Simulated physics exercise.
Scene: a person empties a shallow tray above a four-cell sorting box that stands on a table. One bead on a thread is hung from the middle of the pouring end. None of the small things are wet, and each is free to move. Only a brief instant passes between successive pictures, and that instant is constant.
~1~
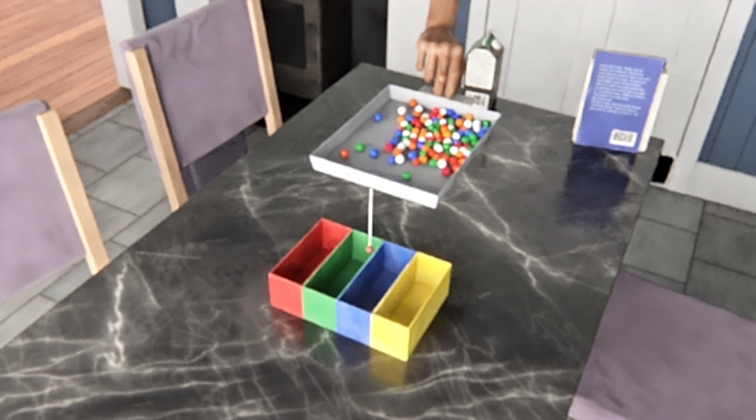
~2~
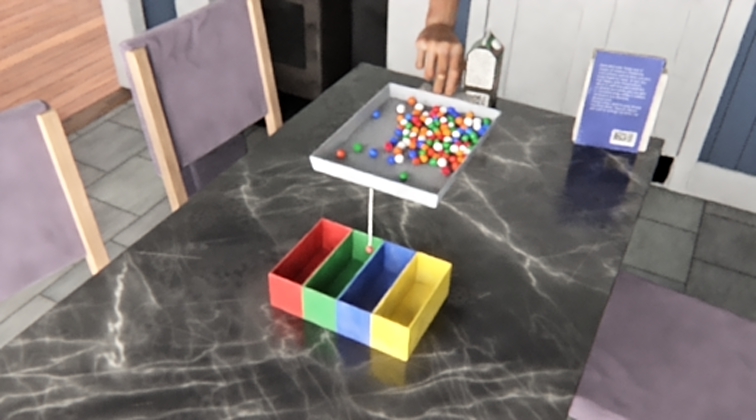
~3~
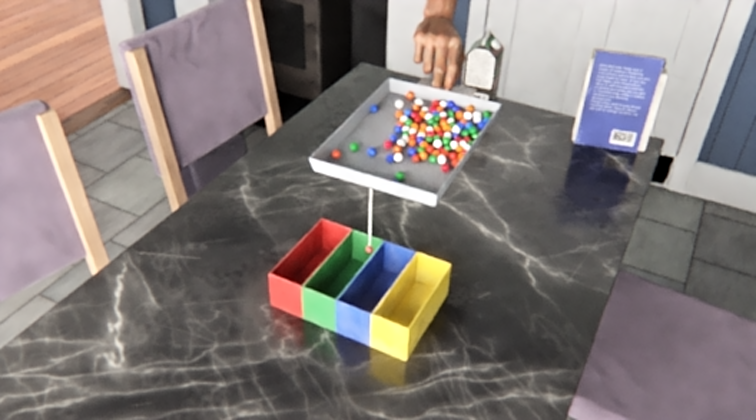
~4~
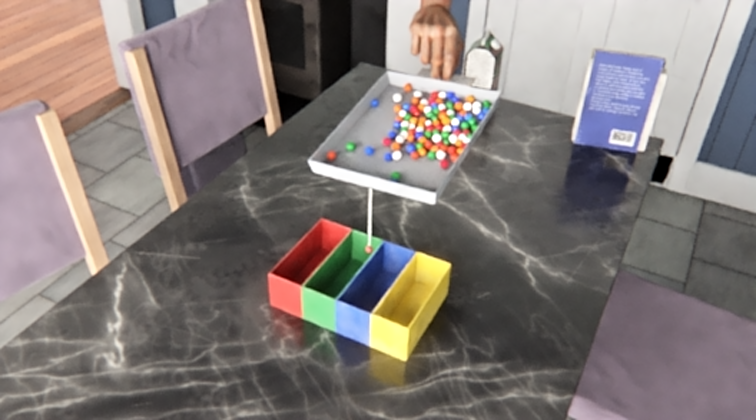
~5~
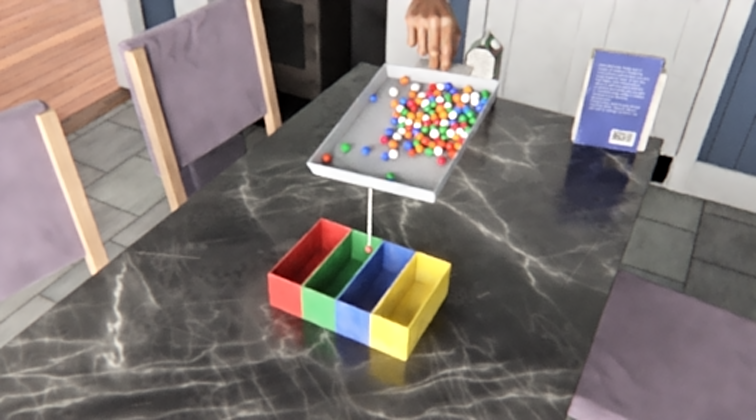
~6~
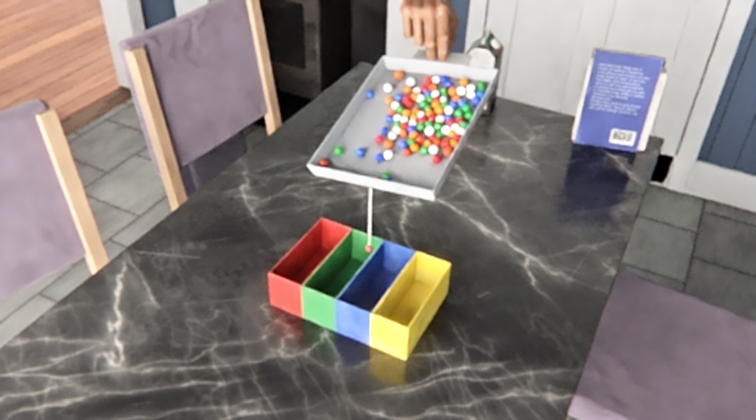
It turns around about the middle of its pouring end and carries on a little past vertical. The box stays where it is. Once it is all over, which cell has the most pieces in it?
The red cell.
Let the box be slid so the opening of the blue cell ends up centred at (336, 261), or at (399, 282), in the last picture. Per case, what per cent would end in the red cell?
About 10 and 30 per cent respectively.
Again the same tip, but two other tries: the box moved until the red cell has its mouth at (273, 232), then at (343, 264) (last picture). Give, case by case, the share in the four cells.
It comes to about 100 per cent the first time and about 0 per cent the second.
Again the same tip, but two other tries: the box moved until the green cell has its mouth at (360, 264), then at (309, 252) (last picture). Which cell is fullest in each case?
Taking the two placings in order, you'd get red and then the cell in green.
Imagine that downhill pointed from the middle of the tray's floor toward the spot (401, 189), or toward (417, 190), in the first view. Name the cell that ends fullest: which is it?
Try 1 - the yellow cell; try 2 - yellow.
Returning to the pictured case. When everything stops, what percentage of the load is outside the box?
Close to 30 in a hundred.
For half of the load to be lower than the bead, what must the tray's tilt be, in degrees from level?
About 100°.
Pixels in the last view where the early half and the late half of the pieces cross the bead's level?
The opening half passes (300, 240), the closing half (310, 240).
Just after the last frame, tray tipped steeply; the larger part on the tray; about a tenth in the red cell; about a tenth falling or outside the box.
A moment on, tray tipped right over; roughly a third on the tray; roughly a quarter in the red cell; just a few in the blue cell; roughly a third falling or outside the box.
Further on, tray tipped past a quarter turn; roughly two thirds in the red cell; just a few in the green cell; just a few in the blue cell; roughly a quarter falling or outside the box.
When it is over, tray tipped past a quarter turn; roughly two thirds in the red cell; just a few in the green cell; just a few in the blue cell; not one in the yellow cell; roughly a quarter outside the box.
